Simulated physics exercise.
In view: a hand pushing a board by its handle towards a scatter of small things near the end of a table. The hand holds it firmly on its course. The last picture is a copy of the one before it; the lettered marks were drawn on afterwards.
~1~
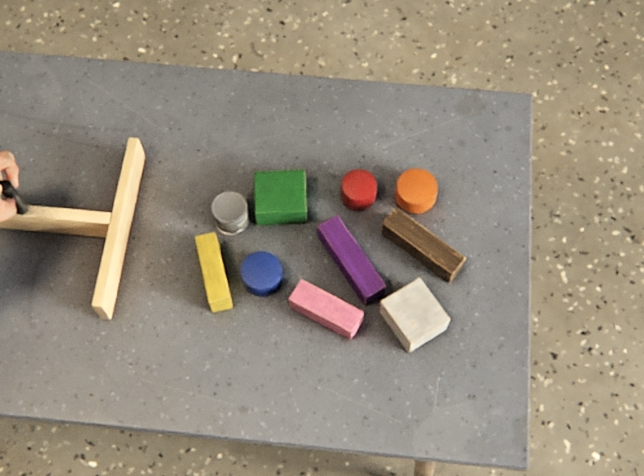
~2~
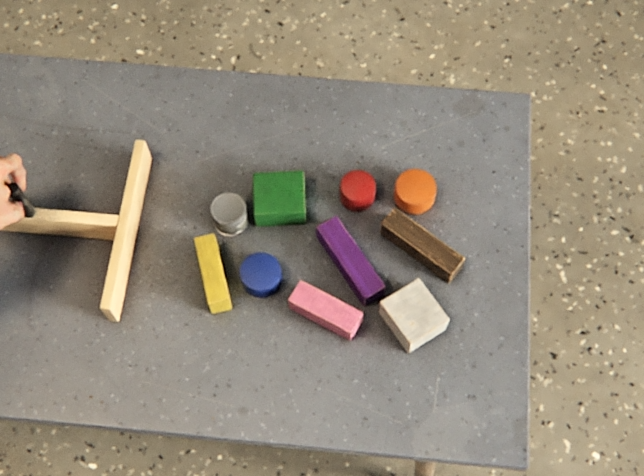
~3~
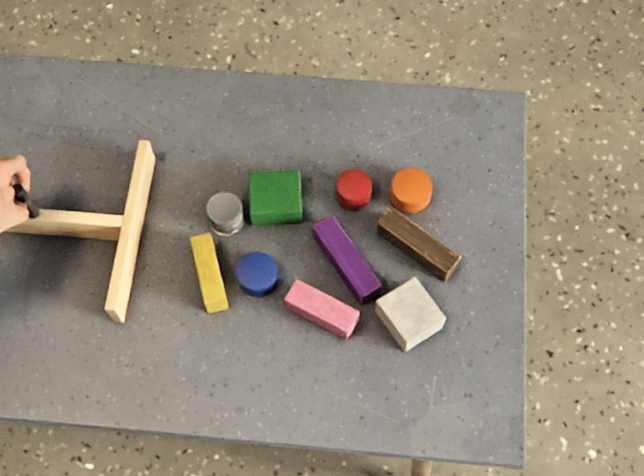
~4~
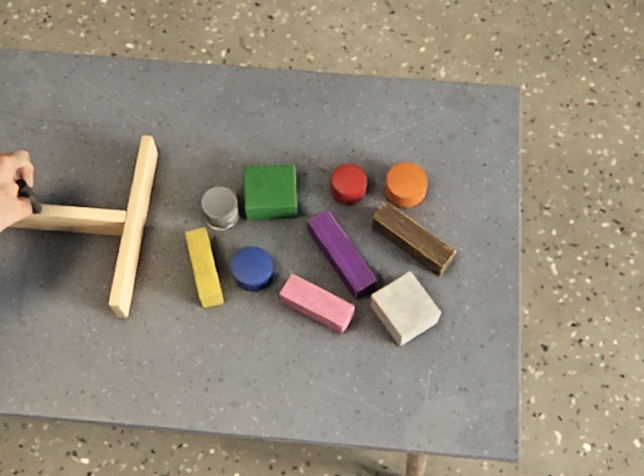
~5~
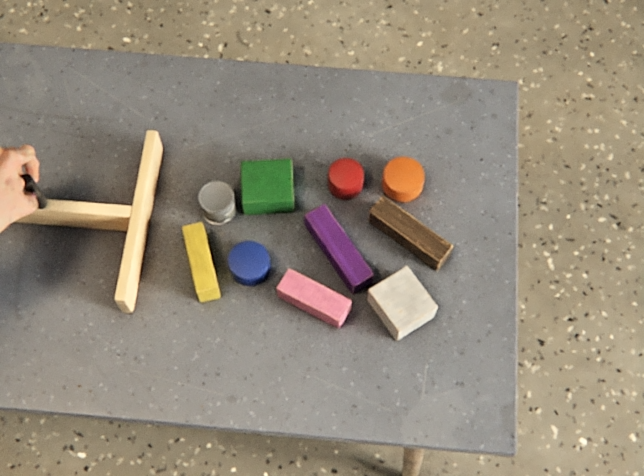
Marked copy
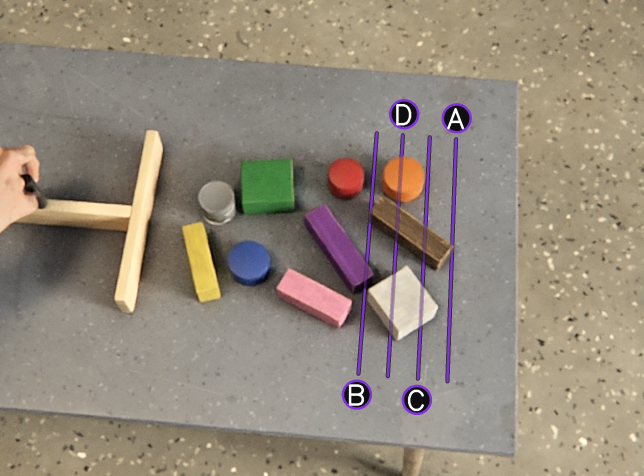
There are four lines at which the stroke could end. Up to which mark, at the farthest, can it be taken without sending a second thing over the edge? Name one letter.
It should halt at C.
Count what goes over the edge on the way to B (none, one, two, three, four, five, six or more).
In all, none.
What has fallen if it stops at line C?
The orange tin.
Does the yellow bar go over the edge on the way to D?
No.
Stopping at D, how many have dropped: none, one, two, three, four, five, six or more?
By then, none.
On the marked copy, A at (452, 253); B at (368, 246); C at (424, 251); D at (396, 249).
With C. Early on, board (239, 220); pink bar (324, 302); yellow bar (252, 269).
Further on, board (343, 229); orange tin (455, 176); black bar (428, 232).
At the end, board (423, 235); orange tin over the edge; black bar (505, 236); one fallen.
As for the rest, A drops four; B is within the limit but short; D is within the limit but short.
